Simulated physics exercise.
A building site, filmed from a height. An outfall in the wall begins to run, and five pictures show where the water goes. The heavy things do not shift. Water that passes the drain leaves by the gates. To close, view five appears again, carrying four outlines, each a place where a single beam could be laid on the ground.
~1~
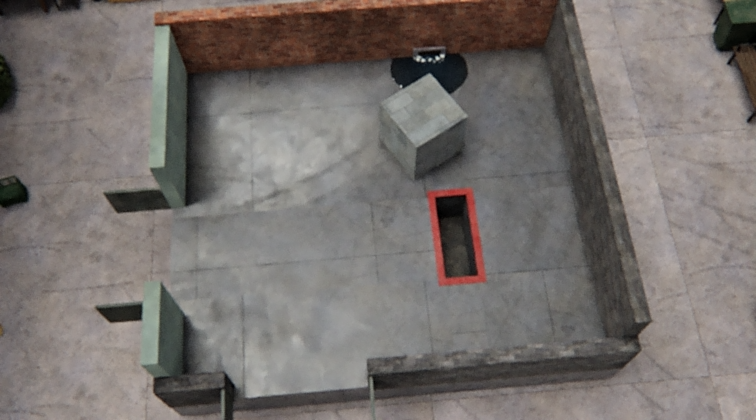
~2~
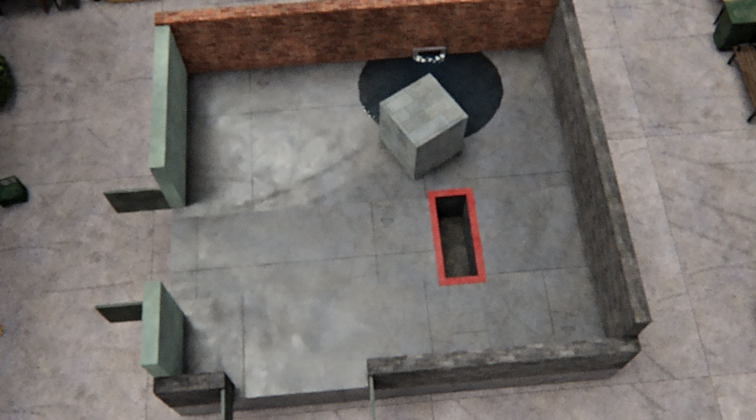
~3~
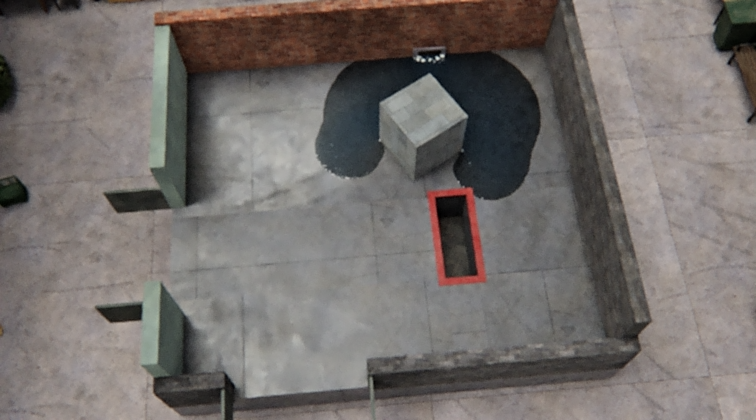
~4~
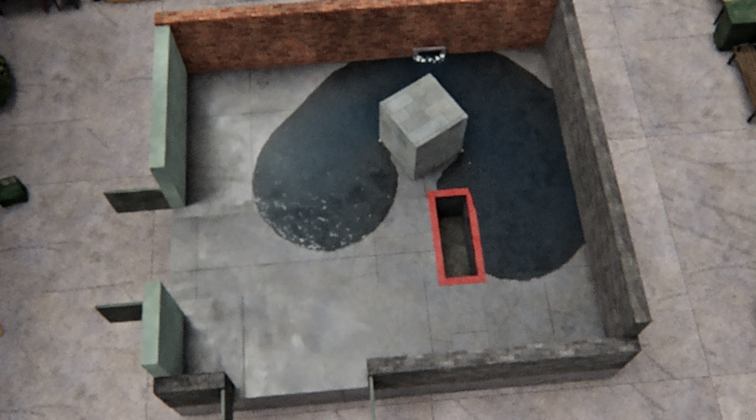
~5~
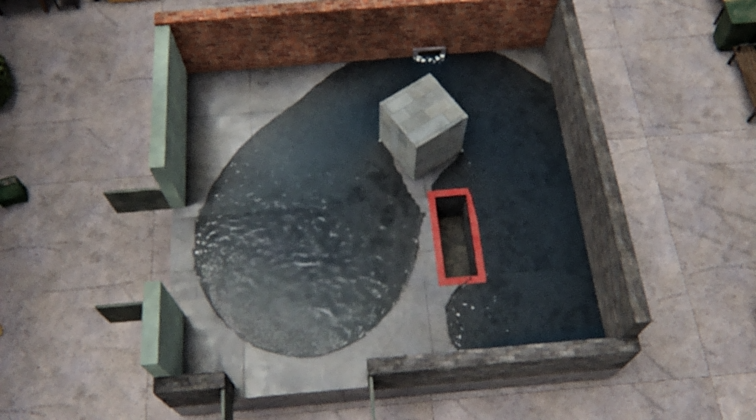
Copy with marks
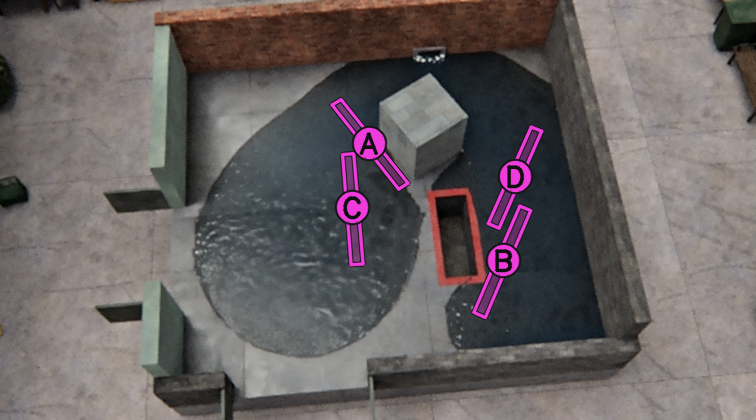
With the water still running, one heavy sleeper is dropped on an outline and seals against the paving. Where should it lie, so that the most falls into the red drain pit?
D beats the others.
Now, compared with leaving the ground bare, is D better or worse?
Better.
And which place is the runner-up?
B it is.
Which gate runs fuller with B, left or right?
More leaves on the right.
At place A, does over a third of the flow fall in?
No, it does not.
On the marked copy, A from (336, 102) to (403, 186); B from (479, 314) to (525, 208); C from (357, 264) to (348, 154); D from (493, 225) to (536, 129).
With A, about 17 % of the stream runs into the red drain pit, about 82 % out by the gates.
With B, about 26 % of the stream runs into the red drain pit, about 74 % out by the gates.
With C, about 19 % of the stream runs into the red drain pit, about 81 % out by the gates.
With D, about 45 % of the stream runs into the red drain pit, about 53 % out by the gates.
